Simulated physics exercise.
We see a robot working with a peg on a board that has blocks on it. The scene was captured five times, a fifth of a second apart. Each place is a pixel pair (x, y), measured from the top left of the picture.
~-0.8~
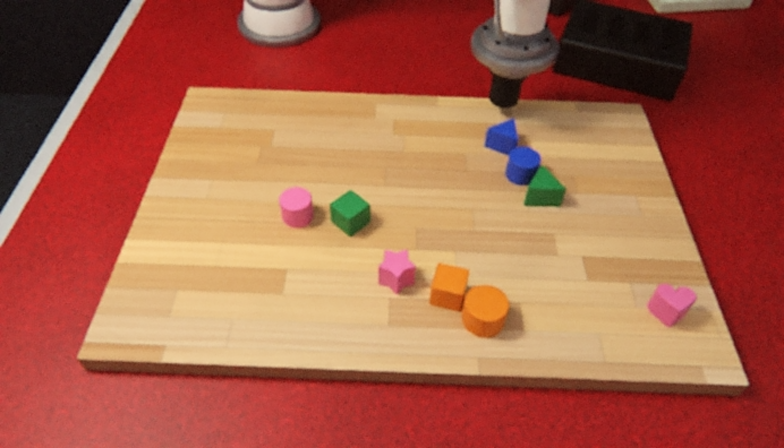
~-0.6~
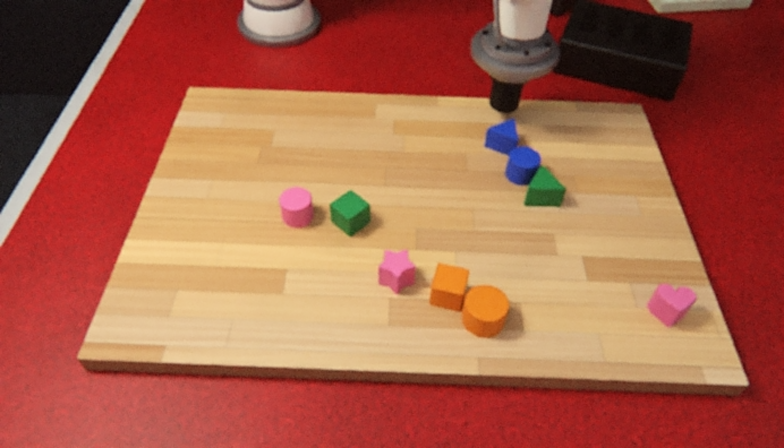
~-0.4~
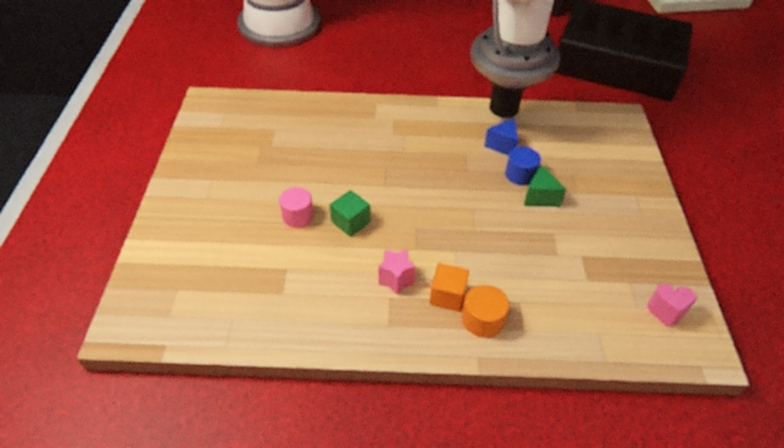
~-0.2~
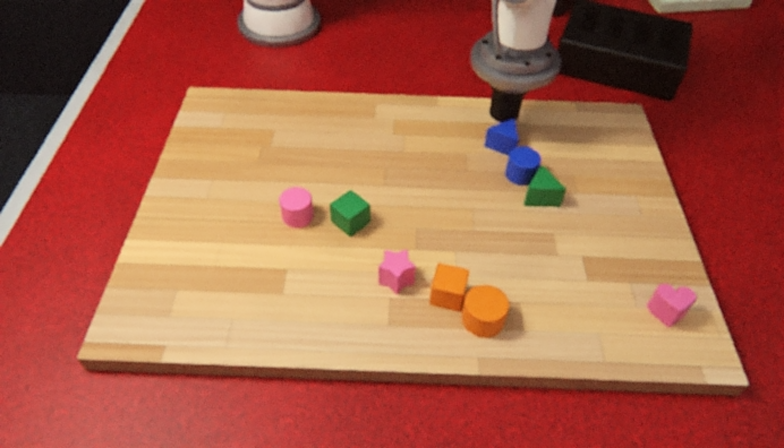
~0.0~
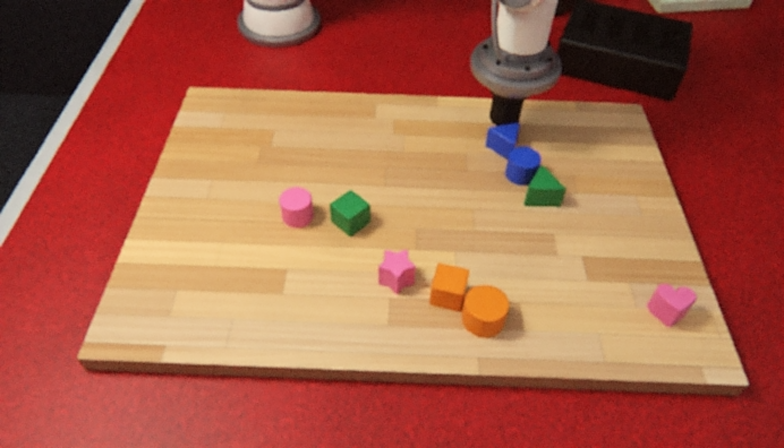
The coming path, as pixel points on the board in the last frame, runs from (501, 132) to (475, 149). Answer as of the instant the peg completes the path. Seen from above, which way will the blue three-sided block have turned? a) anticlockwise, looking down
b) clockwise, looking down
The answer is a.
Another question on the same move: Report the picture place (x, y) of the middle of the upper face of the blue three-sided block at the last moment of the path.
I expect it at (497, 144).
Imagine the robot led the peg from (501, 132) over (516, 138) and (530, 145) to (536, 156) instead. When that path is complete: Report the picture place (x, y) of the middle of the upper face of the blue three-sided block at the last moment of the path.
At the end it should sit near (517, 142).
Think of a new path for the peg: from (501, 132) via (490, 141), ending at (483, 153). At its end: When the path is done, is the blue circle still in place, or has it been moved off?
Put simply, it goes somewhere else.
The first path, step by step. Halfway along, peg at (490, 127); blue three-sided block at (502, 139), turned 20° anticlockwise; blue circle at (526, 159).
At the end, peg at (477, 136); blue three-sided block at (497, 144), turned 30° anticlockwise; blue circle at (526, 161).
